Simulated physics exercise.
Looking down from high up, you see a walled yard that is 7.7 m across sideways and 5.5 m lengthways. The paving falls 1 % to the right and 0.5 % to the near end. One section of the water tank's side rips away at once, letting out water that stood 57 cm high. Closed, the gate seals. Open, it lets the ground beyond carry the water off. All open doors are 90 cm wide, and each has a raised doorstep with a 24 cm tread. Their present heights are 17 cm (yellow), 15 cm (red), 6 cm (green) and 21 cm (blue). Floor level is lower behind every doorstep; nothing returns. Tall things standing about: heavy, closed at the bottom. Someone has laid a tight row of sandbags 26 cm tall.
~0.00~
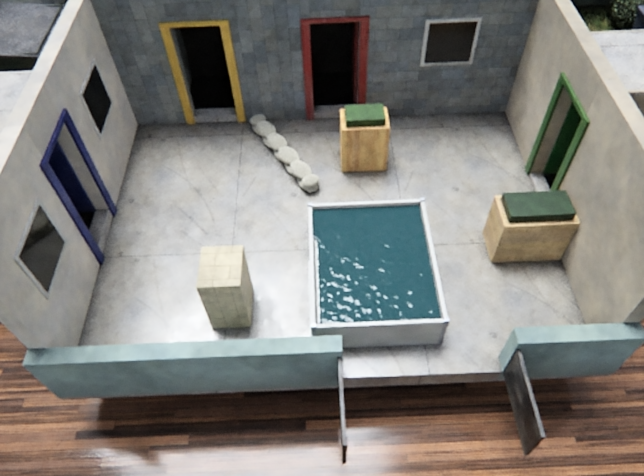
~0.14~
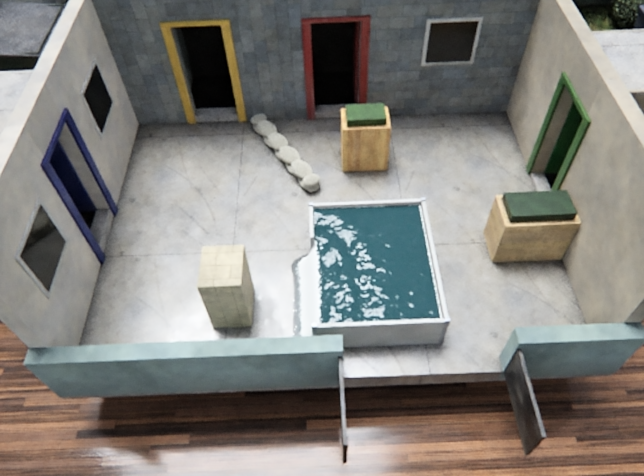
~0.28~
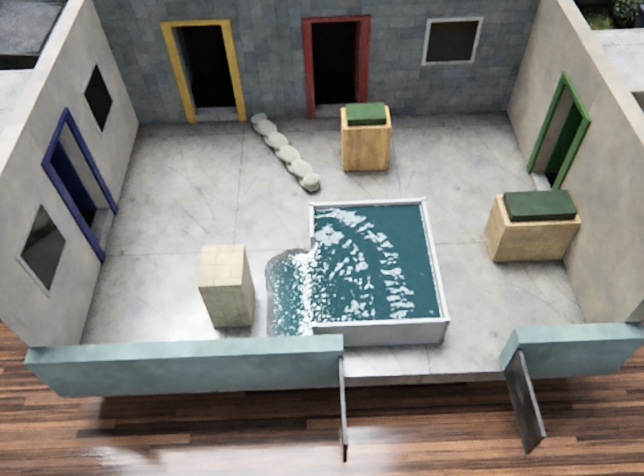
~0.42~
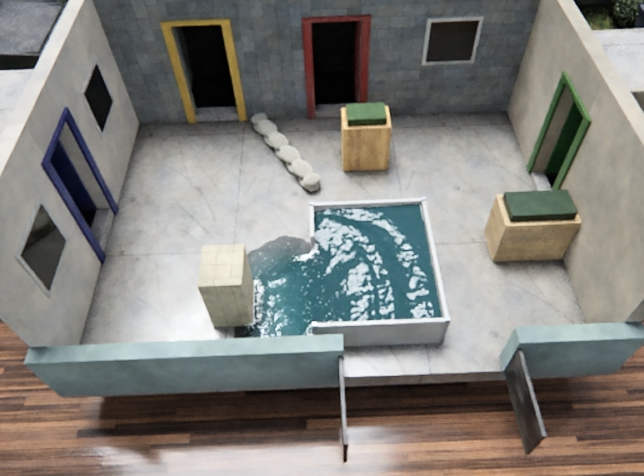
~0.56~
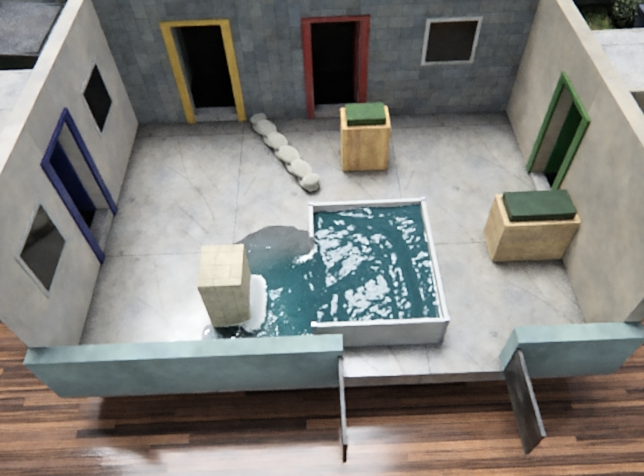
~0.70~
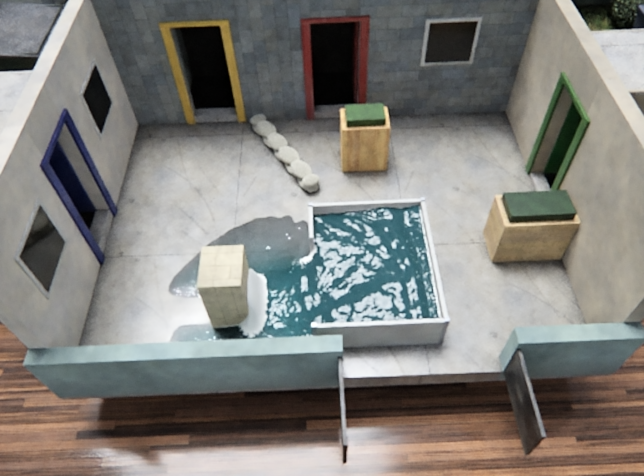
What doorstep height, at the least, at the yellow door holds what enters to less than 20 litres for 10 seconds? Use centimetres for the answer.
A height of roughly 13.5 cm.
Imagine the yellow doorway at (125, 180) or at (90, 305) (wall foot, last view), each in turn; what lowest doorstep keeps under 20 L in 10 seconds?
About 8.5 cm, then about 17 cm.
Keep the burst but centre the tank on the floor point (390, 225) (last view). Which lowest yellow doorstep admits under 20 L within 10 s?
Minimum: Approx. 9.5 cm.
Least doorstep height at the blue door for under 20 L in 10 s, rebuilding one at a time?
Blue door, minimum about 10.0 cm.
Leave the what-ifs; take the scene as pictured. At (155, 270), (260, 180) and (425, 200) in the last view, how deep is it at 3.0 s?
In that order: 10, 2 and 0 cm.
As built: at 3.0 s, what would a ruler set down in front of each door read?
Centimetres: Yellow = 3, red = 0, green = 0, blue = 15.
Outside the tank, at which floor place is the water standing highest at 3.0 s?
(72, 372).
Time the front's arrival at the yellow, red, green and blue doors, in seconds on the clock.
Yellow at 3.0 seconds, red at 5.5 seconds, green at 9.5 seconds, blue at 1.6 seconds.
After 1.4 s water covers 20 % of the floor, deepest (44 cm) near (258, 365); it has not reached the yellow door.
After 3.0 s water covers 50 % of the floor, deepest (28 cm) near (72, 372); 3 cm at the yellow door, 0 litres in over its 17 cm doorstep.
After 10.0 s water covers 70 % of the floor, deepest (14 cm) near (304, 229); 8 cm at the yellow door, 4 litres in over its 17 cm doorstep.
At the yellow door as built, the water arrived by 3.0 s and peaked near 19 cm at 4.4 s.
Run again over the same 10 s with other heights there, 37 litres in over 11.5 cm, 6 litres over 16 cm. The limit of 20 litres is kept from about 13.5 cm up.
